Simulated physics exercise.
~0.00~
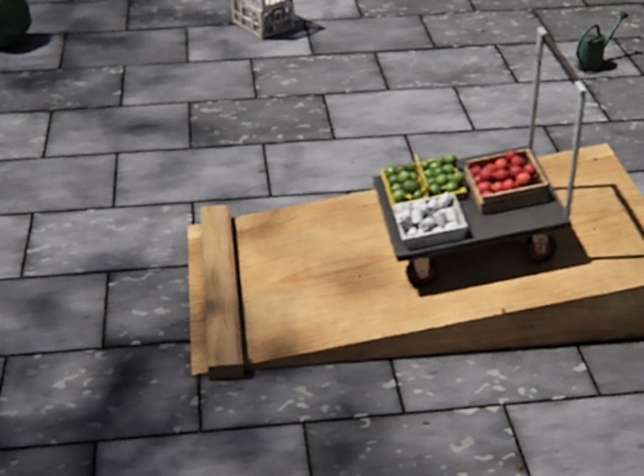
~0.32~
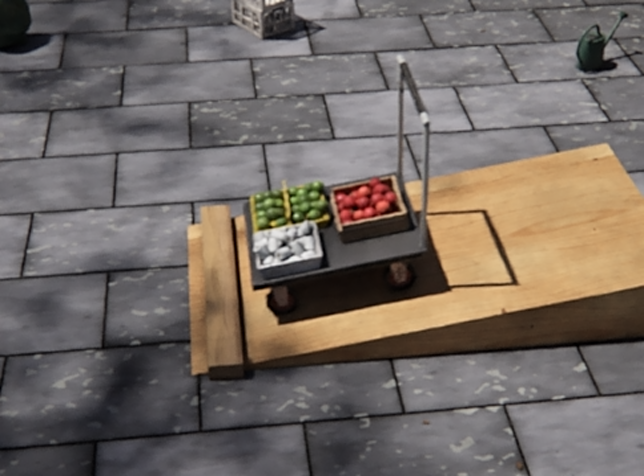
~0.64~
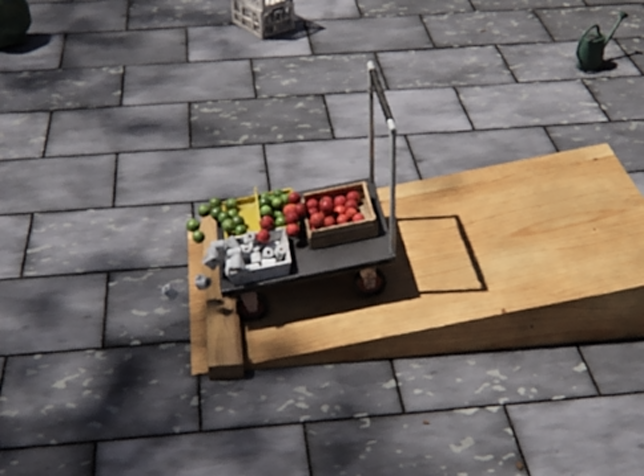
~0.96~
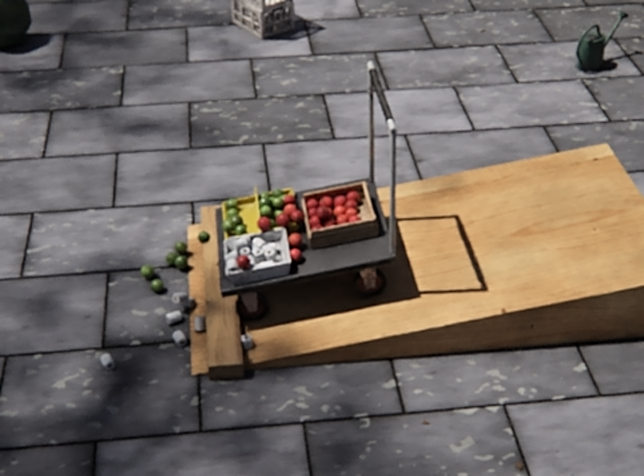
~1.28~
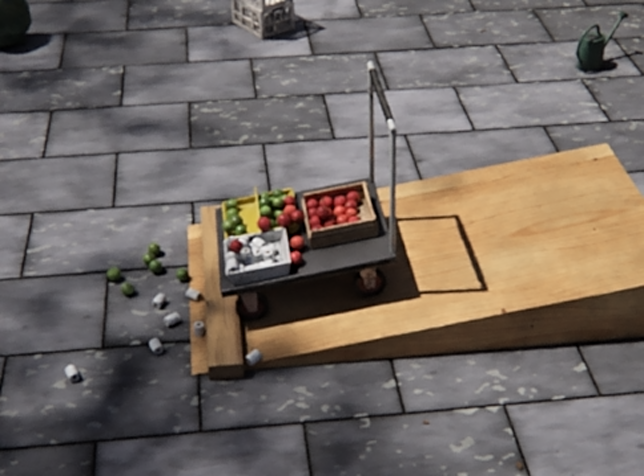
On a grey stone-paved yard, seen from above at an angle, a dark flat trolley with a tall metal handle stands on a wooden ramp sloping down to the left. It carries a yellow box of green apples, a white box of pale rolls and a wooden box of red fruit. The trolley rolls down the ramp and stops against the wooden kerb. Green apples and rolls fly over the front, while red fruit spills onto the neighbouring boxes and deck. The trolley stays still, with apples and rolls scattered on the paving at left.
